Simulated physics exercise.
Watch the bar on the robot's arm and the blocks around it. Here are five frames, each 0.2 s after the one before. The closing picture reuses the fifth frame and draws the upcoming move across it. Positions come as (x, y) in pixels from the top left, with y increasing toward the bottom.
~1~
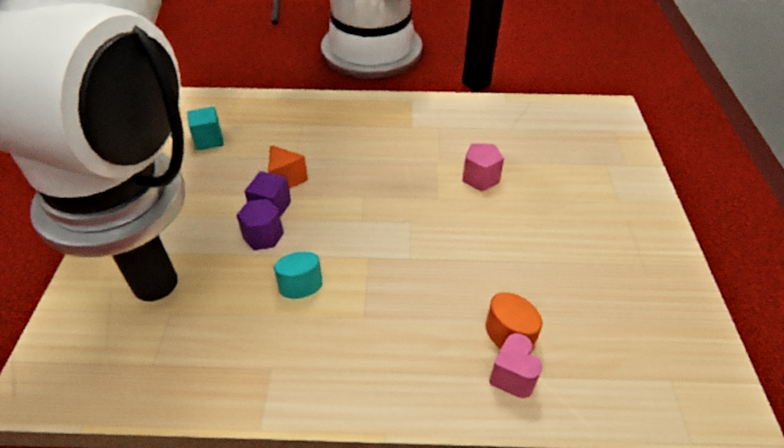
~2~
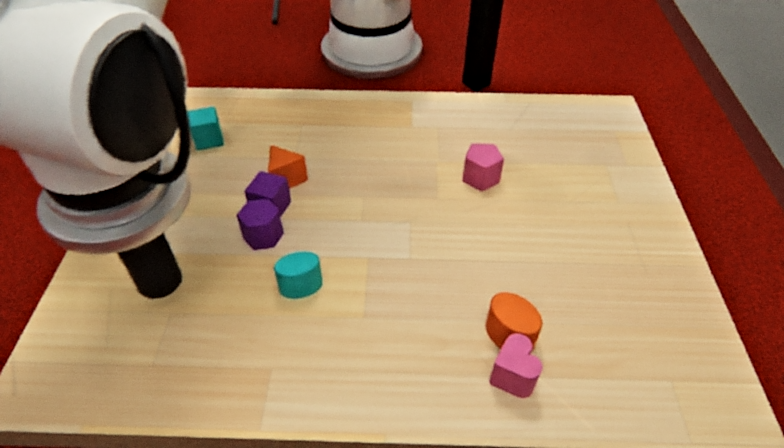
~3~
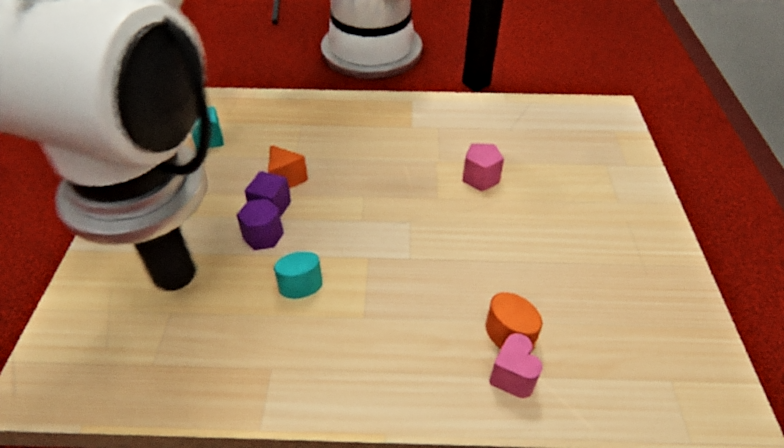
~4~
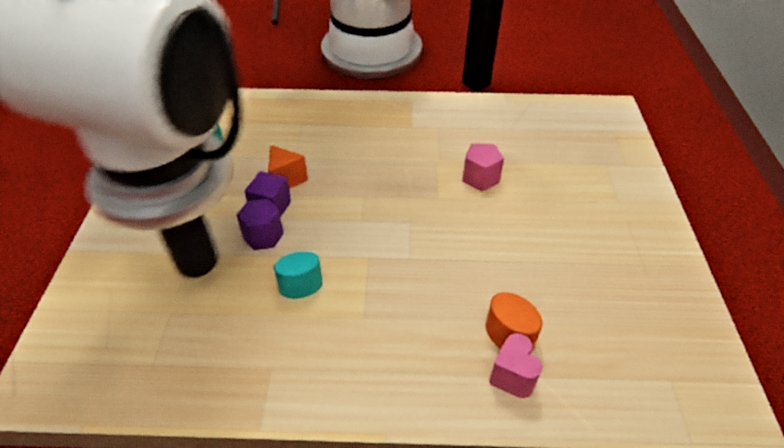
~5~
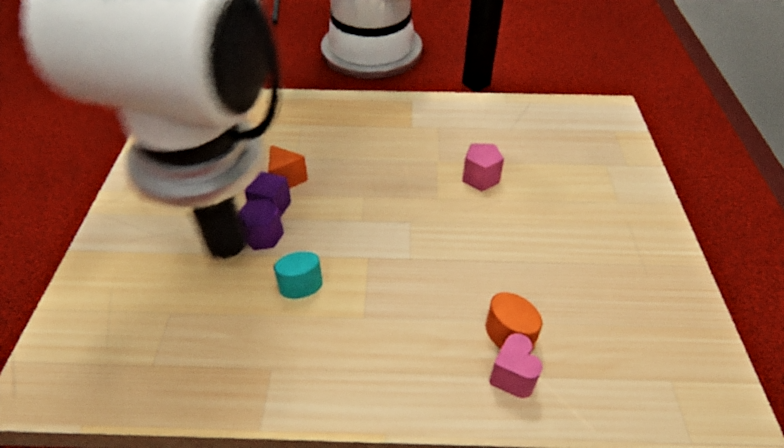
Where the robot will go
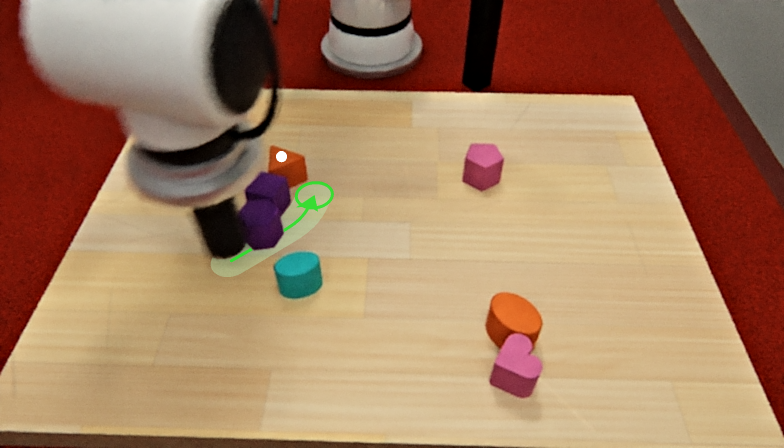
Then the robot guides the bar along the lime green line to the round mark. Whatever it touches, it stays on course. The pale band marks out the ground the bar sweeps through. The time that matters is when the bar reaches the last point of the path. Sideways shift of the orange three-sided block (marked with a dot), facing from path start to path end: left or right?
Pushed left.
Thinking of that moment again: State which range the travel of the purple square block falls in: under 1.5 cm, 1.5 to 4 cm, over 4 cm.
1.5-4 cm.
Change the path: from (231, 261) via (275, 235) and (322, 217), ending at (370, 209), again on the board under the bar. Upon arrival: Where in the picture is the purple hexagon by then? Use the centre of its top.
It should be at about (356, 161).
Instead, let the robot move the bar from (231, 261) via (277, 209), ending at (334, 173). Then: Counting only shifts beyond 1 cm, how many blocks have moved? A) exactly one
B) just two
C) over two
C (over two)
Drawn move, from (231, 261) over (266, 241) and (298, 220) to (314, 195); the dot is on the orange three-sided block.
What follows on the original path. One third of the way, bar at (263, 223); purple hexagon at (290, 195), turned 15° anticlockwise; purple square block at (274, 176), turned 45° anticlockwise; orange three-sided block at (281, 154).
Two thirds of the way, bar at (296, 202); purple hexagon at (323, 177), turned 15° anticlockwise; purple square block at (276, 173), turned 55° anticlockwise; orange three-sided block at (279, 151).
At the end, bar at (312, 177); purple hexagon at (344, 159), turned 25° clockwise; purple square block at (277, 167), turned 90° anticlockwise; orange three-sided block at (274, 146), turned 30° clockwise; turquoise elliptical block still.
